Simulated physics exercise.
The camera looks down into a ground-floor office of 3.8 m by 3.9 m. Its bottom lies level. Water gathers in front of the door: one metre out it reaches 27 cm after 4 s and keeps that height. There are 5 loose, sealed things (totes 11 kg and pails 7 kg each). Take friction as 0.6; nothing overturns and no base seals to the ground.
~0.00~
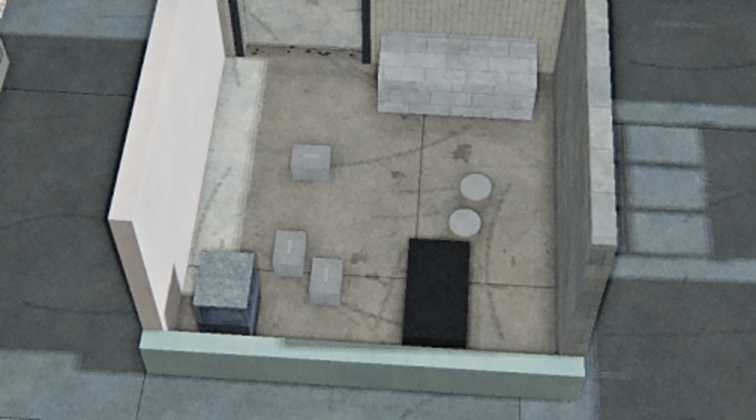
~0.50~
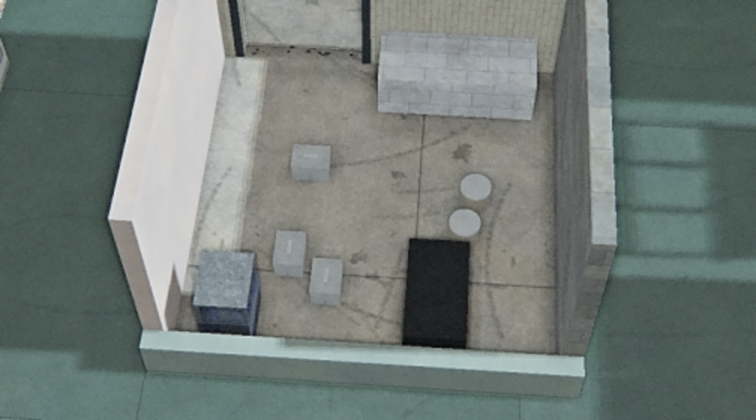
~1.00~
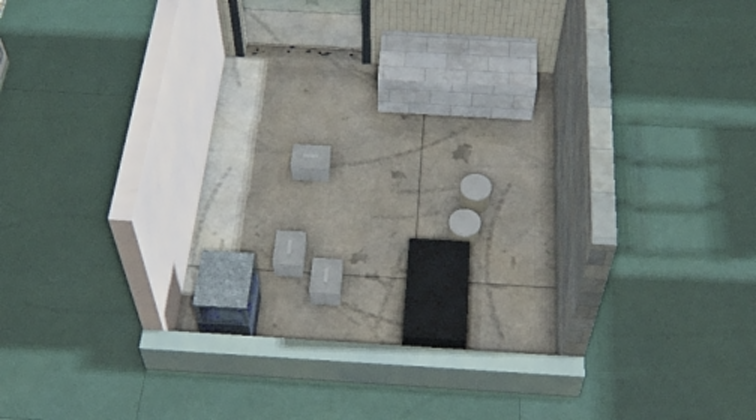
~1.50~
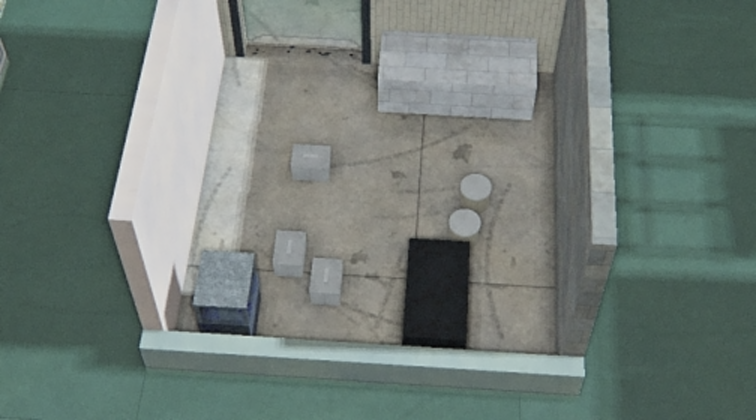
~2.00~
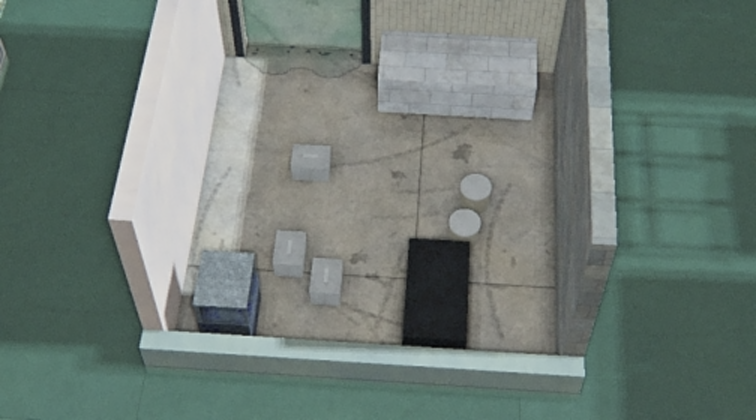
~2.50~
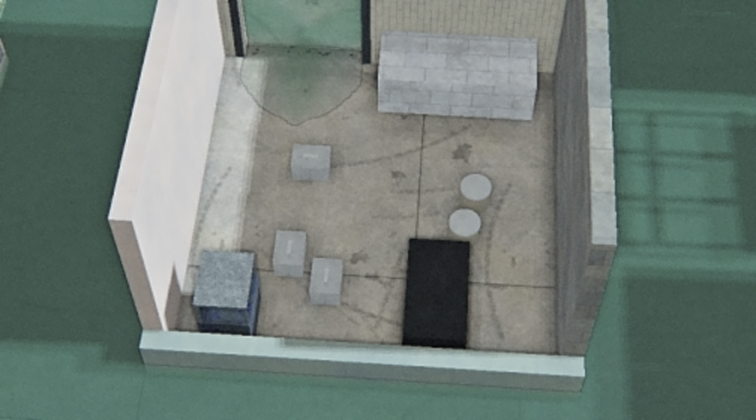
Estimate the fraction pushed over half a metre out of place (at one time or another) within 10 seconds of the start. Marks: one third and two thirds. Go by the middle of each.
It is two thirds or above.
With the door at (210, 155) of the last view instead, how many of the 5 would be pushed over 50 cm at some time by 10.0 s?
Then 3.
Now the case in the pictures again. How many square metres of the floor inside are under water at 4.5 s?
About 7.0 m2.
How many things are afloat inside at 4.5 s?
At that moment 0.
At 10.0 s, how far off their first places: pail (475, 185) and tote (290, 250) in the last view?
In turn: 100 cm, 100 cm.
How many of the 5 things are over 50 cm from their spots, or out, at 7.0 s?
By then 3.
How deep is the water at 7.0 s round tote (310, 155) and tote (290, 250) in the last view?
Roughly 17 and 18 cm.
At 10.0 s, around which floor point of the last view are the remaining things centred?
Around (471, 220).
After 3.5 s 0 of 5 are over 50 cm from their spots; 0 afloat.
After 4.5 s 0 of 5 are over 50 cm from their spots; 0 afloat.
After 7.0 s 3 of 5 are over 50 cm from their spots; 3 afloat.
After 10.0 s 5 of 5 are over 50 cm from their spots, and 5 have been at some point; 5 afloat.
